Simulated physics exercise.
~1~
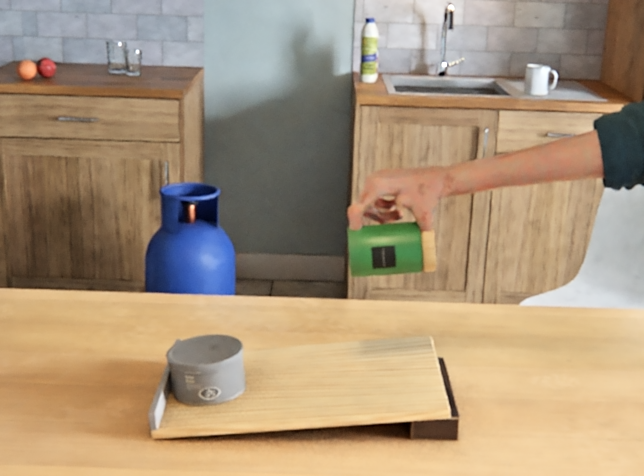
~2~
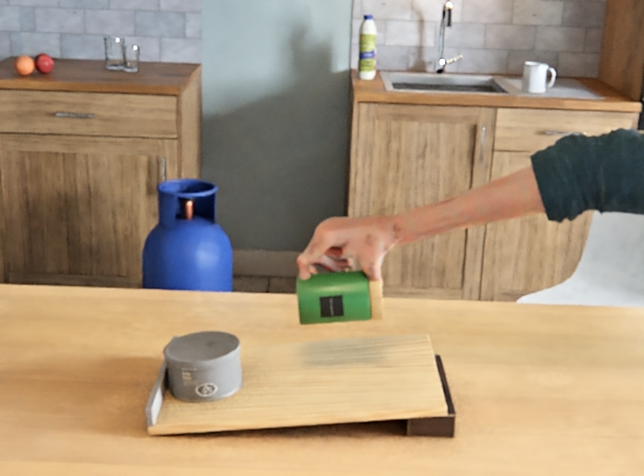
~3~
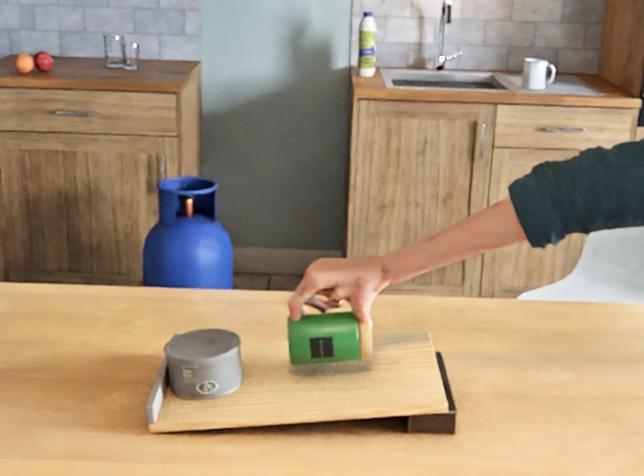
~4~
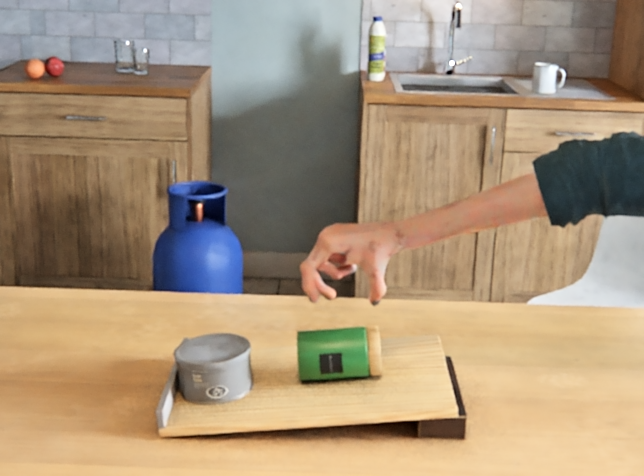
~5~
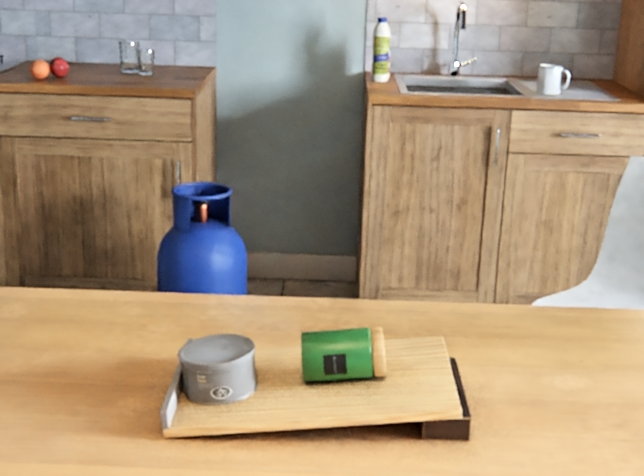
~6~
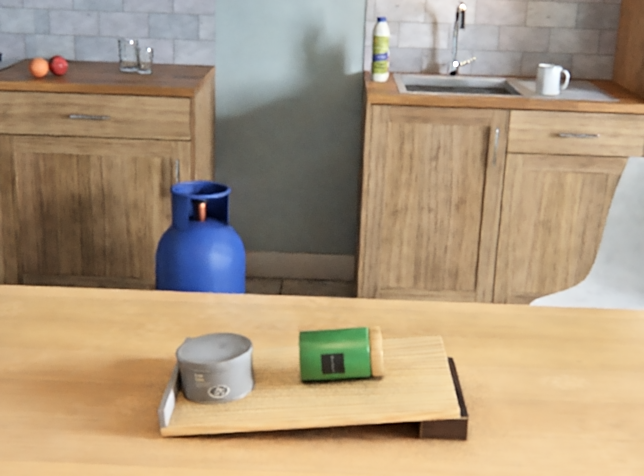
Green jar being lowered on its side by a hand onto a tilted board beside a grey tub, then staying put once released.
